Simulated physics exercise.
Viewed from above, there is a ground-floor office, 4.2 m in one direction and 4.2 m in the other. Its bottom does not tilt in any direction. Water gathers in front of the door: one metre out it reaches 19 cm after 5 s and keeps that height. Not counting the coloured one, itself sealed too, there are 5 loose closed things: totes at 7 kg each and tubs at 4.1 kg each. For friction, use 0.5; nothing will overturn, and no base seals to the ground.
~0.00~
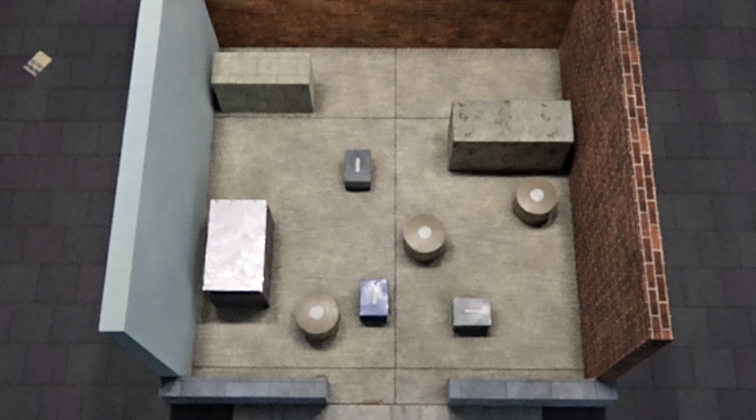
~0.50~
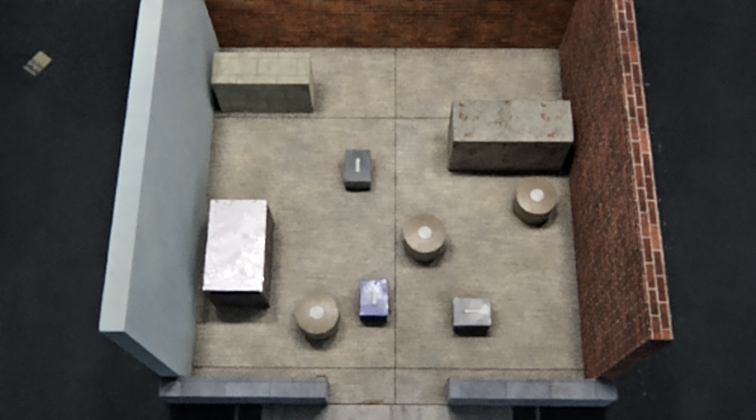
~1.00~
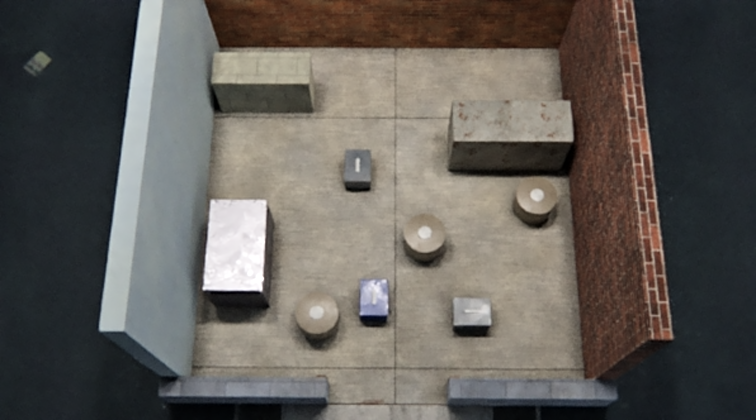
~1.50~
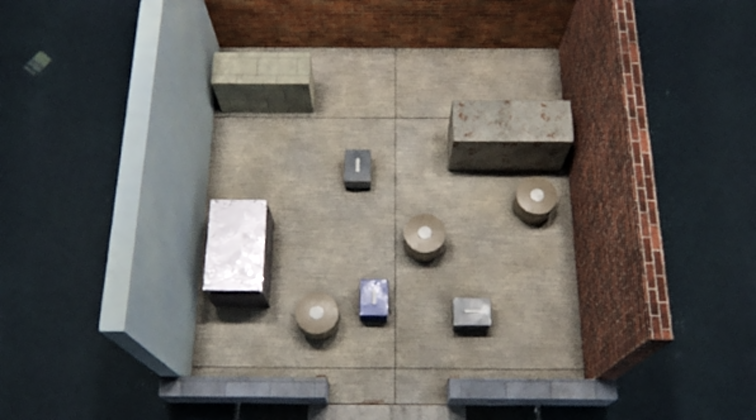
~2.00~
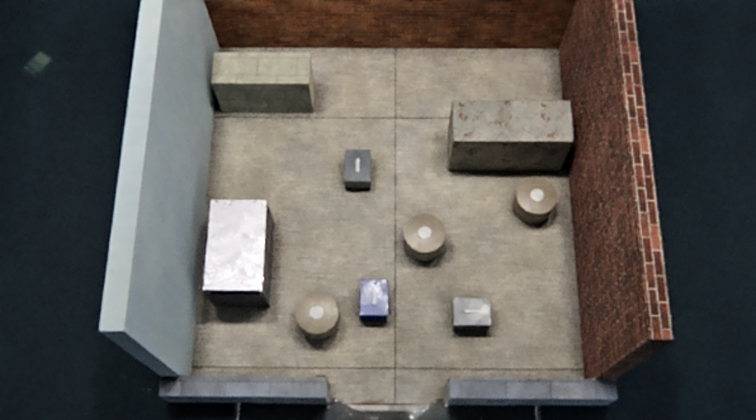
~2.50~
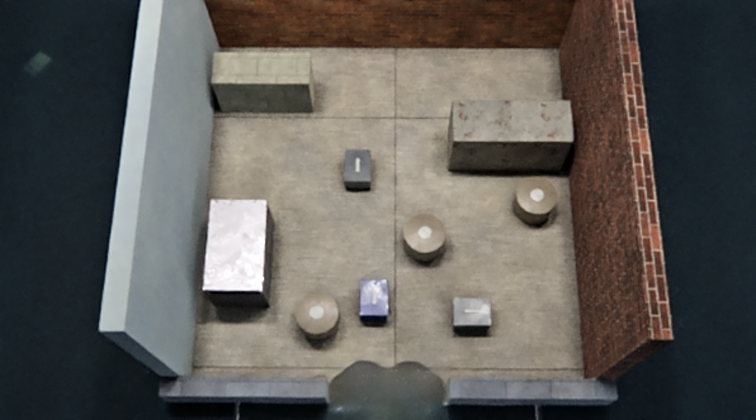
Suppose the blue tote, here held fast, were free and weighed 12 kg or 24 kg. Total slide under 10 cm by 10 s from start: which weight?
I predict only the heavier option keeps it in place.
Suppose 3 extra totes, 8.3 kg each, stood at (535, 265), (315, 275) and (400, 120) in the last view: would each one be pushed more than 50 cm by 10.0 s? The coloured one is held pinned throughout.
In turn: Beyond it, beyond it, within it.
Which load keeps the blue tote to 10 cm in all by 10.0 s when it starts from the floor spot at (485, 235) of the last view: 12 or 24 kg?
Outcome - success with both.
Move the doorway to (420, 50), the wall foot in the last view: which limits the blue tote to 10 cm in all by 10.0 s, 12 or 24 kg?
Short version: The light mass is sufficient.
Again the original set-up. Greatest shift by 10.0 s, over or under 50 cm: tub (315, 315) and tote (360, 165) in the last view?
In sequence, exceeded; not exceeded.
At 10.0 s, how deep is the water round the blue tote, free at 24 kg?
7 cm, roughly.
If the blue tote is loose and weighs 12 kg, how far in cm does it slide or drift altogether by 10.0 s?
Path length near 50 cm.
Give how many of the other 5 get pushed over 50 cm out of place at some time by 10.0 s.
That comes to 4.
After 3.5 s the blue tote would be 0 cm from its start with 12 kg and 0 cm from its start with 24 kg; 3 cm of water round it then.
After 4.5 s the blue tote would be 0 cm from its start with 12 kg and 0 cm from its start with 24 kg; 5 cm of water round it then.
After 7.0 s the blue tote would be 39 cm from its start with 12 kg and 0 cm from its start with 24 kg; 6 cm of water round it then.
After 10.0 s the blue tote would be 52 cm from its start with 12 kg and 0 cm from its start with 24 kg; 7 cm of water round it then.
